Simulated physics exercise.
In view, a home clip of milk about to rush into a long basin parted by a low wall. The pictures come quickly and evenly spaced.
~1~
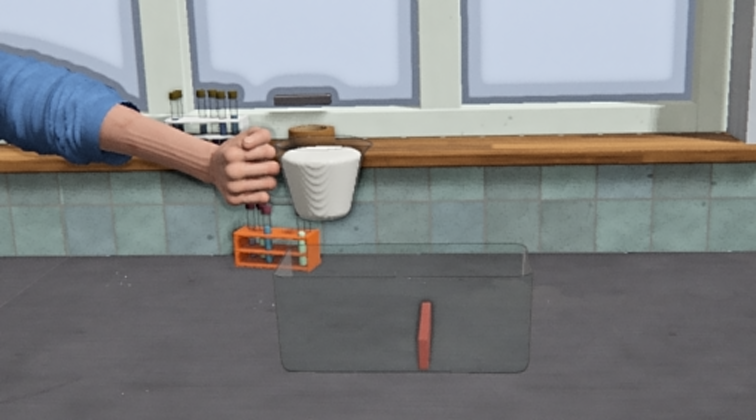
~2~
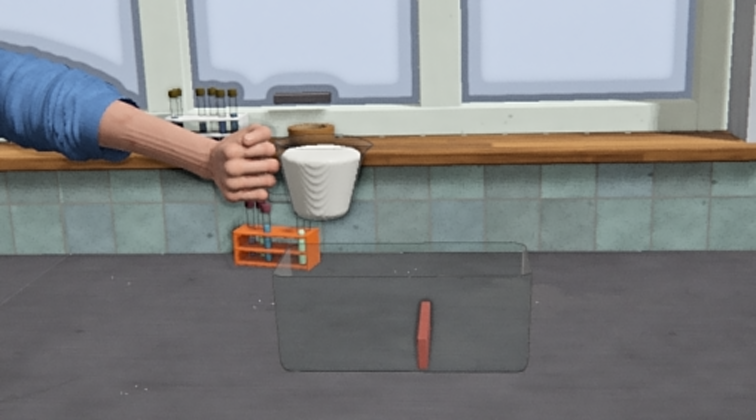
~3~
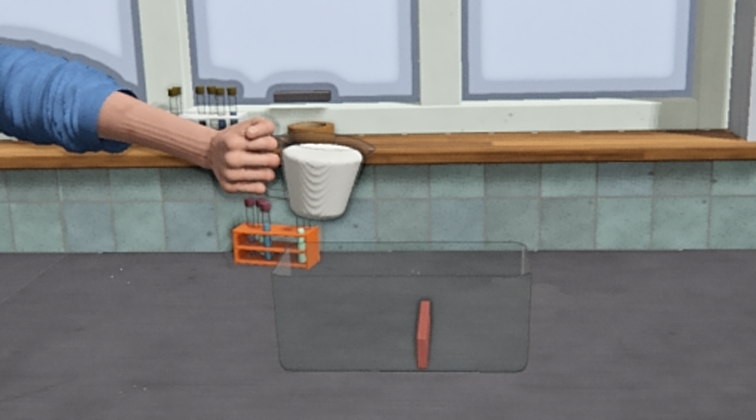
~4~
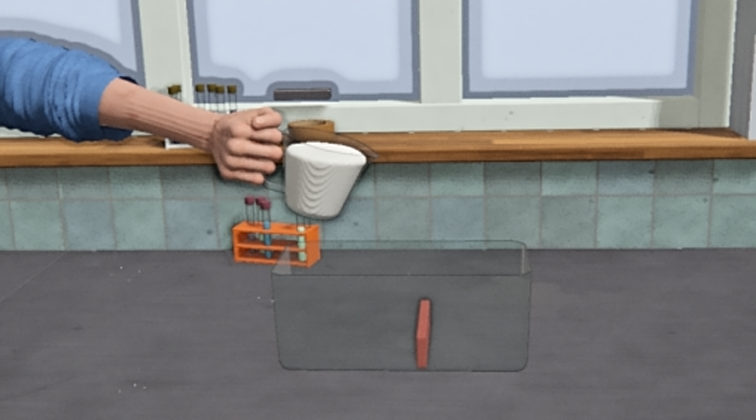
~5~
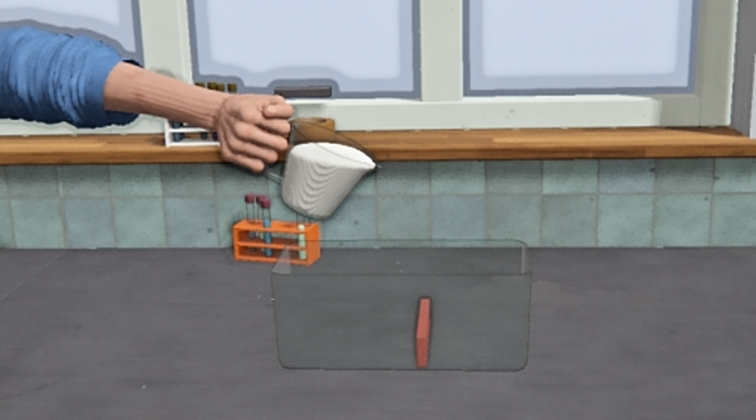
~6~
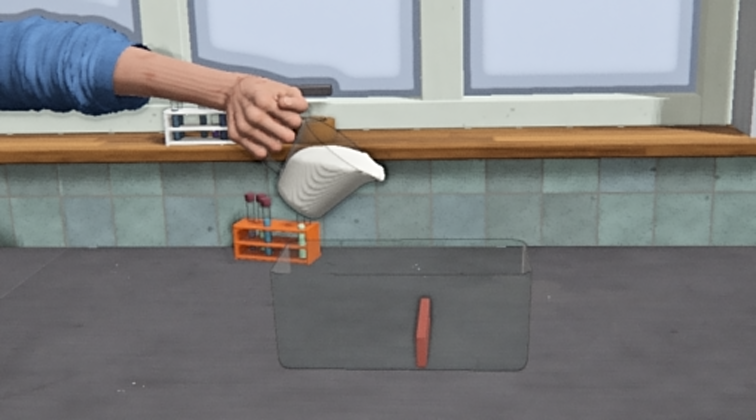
A hand at the end of a blue-sleeved arm holds a pitcher of white milk upright above a long clear basin with a low reddish wall inside. The hand slowly tilts the pitcher to the right, then tips it more steeply, and the milk slants up to the pouring edge.
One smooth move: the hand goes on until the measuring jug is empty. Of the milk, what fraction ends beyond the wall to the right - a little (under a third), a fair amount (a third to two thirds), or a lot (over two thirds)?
A little, under a third.
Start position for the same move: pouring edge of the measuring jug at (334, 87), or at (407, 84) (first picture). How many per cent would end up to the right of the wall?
Roughly 10 per cent, and 80 per cent.
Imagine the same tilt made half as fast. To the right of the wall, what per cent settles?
About 35 %.
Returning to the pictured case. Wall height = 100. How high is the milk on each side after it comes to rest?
I get 30 % for the left and 20 % for the right.
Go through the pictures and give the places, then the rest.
The first picture shows tilt 0°; pouring edge (373, 143); surface from (282, 153) to (362, 152); the long basin's rim runs from (282, 262) to (529, 260); the wall's top is at (425, 321).
The second picture shows tilt 2°; pouring edge (374, 144); surface from (282, 152) to (361, 153).
The third picture shows tilt 7°; pouring edge (376, 148); surface from (284, 149) to (363, 154).
The fourth picture shows tilt 15°; pouring edge (380, 156); surface from (287, 146) to (367, 155).
The fifth picture shows tilt 27°; pouring edge (383, 167); surface from (291, 149) to (372, 159).
The sixth picture shows tilt 39°; pouring edge (383, 180); surface from (289, 160) to (373, 168); 3 per cent is over the edge.
A moment on, the measuring jug is tipped right over and 25 per cent is still to pour, 38 is left of the wall and 17 right of it.
Next, the measuring jug is tipped right over and 1 per cent is still to pour, 77 is left of the wall and 19 right of it.
Then the measuring jug is tipped right over and 0 per cent is still to pour, 74 is left of the wall and 24 right of it.
Later the measuring jug is tipped right over and 0 per cent is still to pour, 74 is left of the wall and 24 right of it.
Finally, 74 per cent lies left of the wall, 24 right of it and 2 outside.
